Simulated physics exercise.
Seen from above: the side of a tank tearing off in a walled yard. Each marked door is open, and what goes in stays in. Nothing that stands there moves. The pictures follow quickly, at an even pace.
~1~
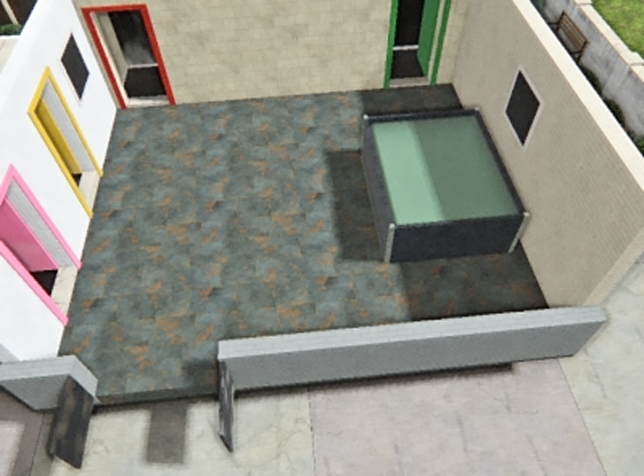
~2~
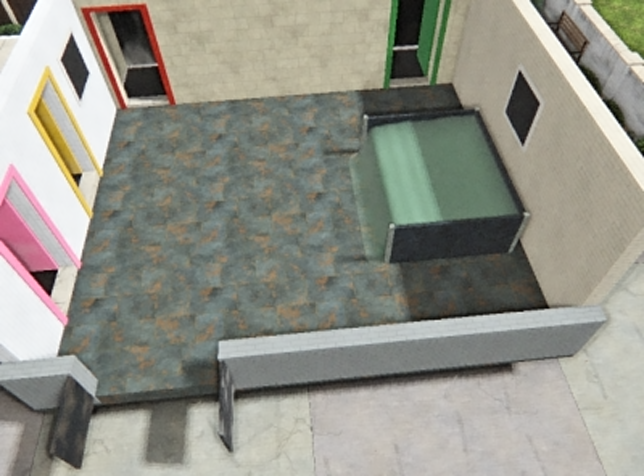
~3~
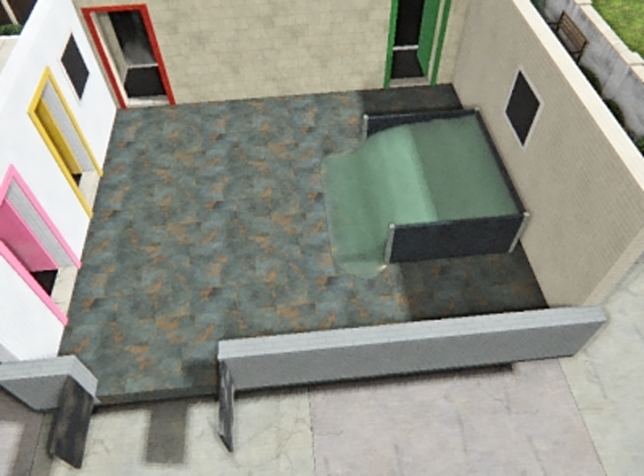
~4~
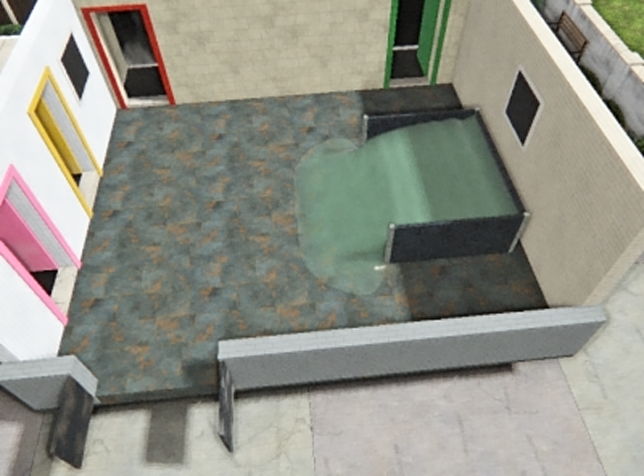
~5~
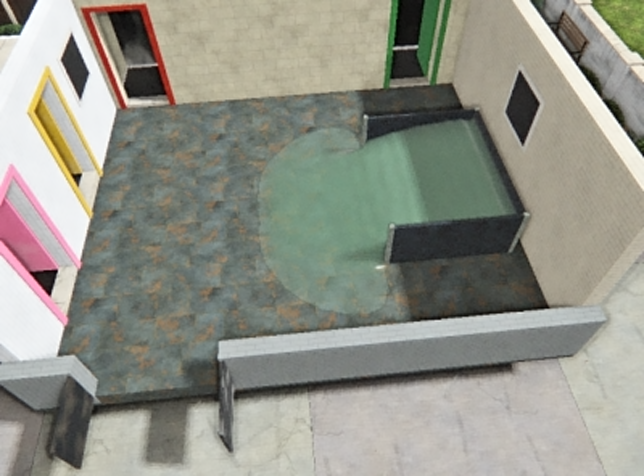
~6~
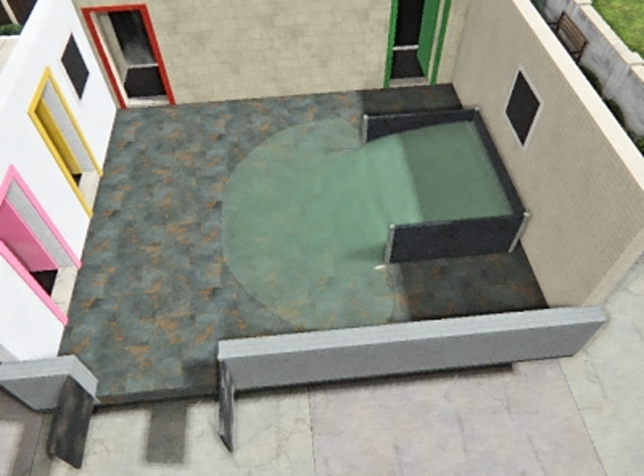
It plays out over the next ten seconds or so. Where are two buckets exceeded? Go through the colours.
One by one: The pink door lets in a lot; the green door admits no more than that; the yellow door lets in a lot; the red door lets in a lot.
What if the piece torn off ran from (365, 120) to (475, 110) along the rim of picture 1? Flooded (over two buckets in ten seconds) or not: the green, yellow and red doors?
In short: Green door takes more; yellow door stays under; red door lets more in.
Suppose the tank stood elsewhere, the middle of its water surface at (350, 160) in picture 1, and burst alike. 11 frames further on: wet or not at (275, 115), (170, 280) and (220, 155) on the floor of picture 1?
In turn: Clear, wet, wet.
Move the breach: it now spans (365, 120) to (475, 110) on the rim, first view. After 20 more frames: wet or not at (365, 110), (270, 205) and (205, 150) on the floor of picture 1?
In that order: Flooded, clear, covered.
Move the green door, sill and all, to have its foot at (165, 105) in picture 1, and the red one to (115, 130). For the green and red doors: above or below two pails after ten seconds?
One by one: The green one is over; the red one goes over.
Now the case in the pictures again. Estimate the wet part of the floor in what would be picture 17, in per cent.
I make it 75 per cent.
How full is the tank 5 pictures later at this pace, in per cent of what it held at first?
Close to 46 %.
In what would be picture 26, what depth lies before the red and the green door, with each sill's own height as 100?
In turn 320 and 0 per cent.
A moment on, water covers 60 % of the floor; the pink door wet at the sill, nothing in, the green door not reached, the yellow door wet at the sill, nothing in, the red door not reached.
Next, water covers 75 % of the floor; the pink door over two buckets in, the green door not reached, the yellow door over two buckets in, the red door wet at the sill, nothing in.
Then, water covers 75 % of the floor; the pink door far over two buckets in, the green door not reached, the yellow door far over two buckets in, the red door over two buckets in.
Later, water covers 75 % of the floor; the pink door far over two buckets in, the green door not reached, the yellow door far over two buckets in, the red door far over two buckets in.
In the end, water covers 100 % of the floor; the pink door far over two buckets in, the green door wet at the sill, nothing in, the yellow door far over two buckets in, the red door far over two buckets in.
